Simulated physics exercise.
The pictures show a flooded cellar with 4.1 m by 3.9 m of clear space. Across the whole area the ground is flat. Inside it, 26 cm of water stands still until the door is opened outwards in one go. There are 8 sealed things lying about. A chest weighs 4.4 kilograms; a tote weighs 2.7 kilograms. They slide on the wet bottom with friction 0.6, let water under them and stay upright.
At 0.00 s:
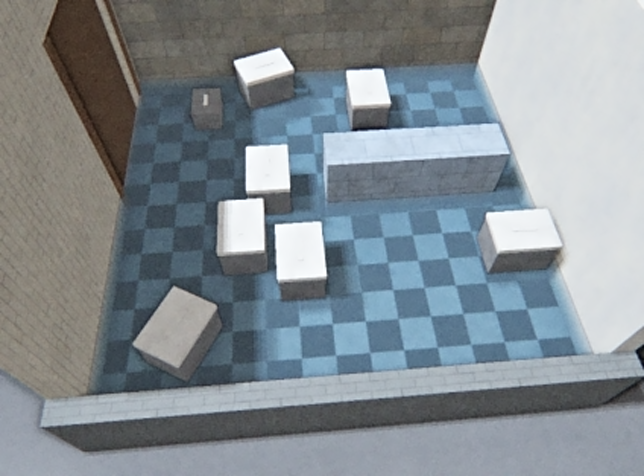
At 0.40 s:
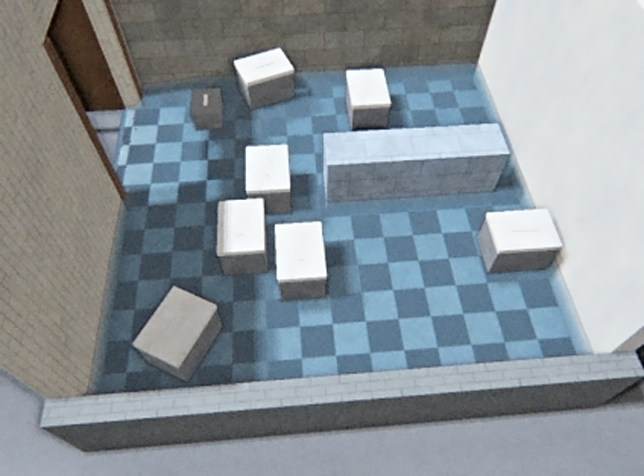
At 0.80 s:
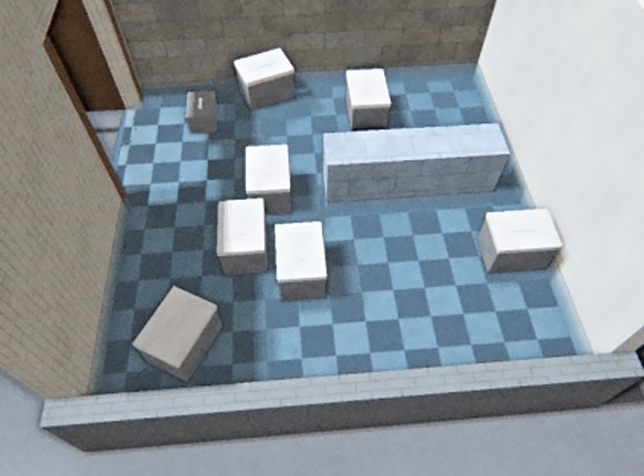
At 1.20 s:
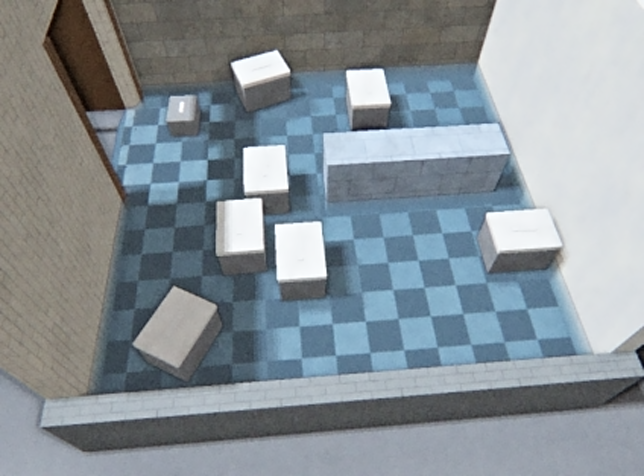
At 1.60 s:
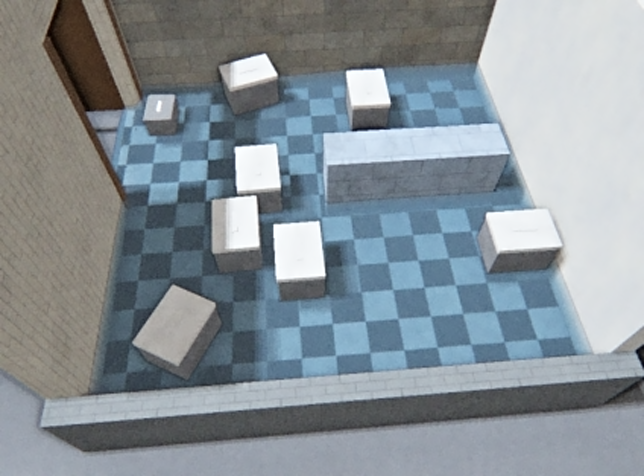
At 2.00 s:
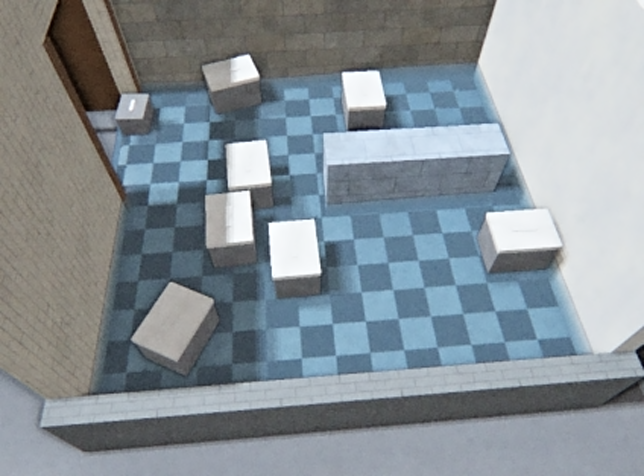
A small grey box drifted left across a blue checkered floor to beside a doorway, after the brown door had opened and light spread inside; several of the larger pale boxes then shifted slightly left too.
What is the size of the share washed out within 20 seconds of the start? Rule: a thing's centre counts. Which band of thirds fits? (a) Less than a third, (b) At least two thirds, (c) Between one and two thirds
The answer is b.
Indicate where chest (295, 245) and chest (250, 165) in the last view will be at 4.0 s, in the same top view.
First one near (246, 221), second near (186, 130).
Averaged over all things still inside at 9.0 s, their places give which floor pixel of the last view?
Roughly at (250, 195).
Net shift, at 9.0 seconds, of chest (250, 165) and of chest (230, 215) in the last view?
The first is washed out, the second gone out.
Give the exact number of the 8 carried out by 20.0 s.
The count is 7.
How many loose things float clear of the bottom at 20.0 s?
The count is 1.
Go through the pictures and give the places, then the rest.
The first frame shows a tote at (206, 101), afloat; a chest at (264, 65), afloat; 26 cm deep round most things; 0 of 8 have shifted.
The second frame shows a tote at (206, 101) floats; a chest at (264, 65), afloat; about 3930 L in view; 0 of 8 have shifted.
The third frame shows a tote at (200, 104), afloat, 6 cm from its start; a chest at (264, 65), afloat; 26 cm deep round most things; 1 of 8 have shifted.
The fourth frame shows a tote at (182, 108) floats, 27 cm from its start; a chest at (261, 67) floats, 4 cm from its start; 25 cm deep round most things; 1 of 8 have shifted.
The fifth frame shows a tote at (159, 107) floats, 52 cm from its start; a chest at (248, 71), afloat, 18 cm from its start; 24 cm deep round most things; 4 of 8 have shifted.
The sixth frame shows a tote at (132, 106) floats, 82 cm from its start; a chest at (230, 71), afloat, 38 cm from its start; about 3620 L in view; 6 of 8 have shifted.
After 4.0 s 1 of 8 are out; 7 afloat.
After 9.0 s 4 of 8 are out; 4 afloat.
After 16.0 s 7 of 8 are out; 1 afloat.
After 20.0 s 7 of 8 are out; 1 afloat.
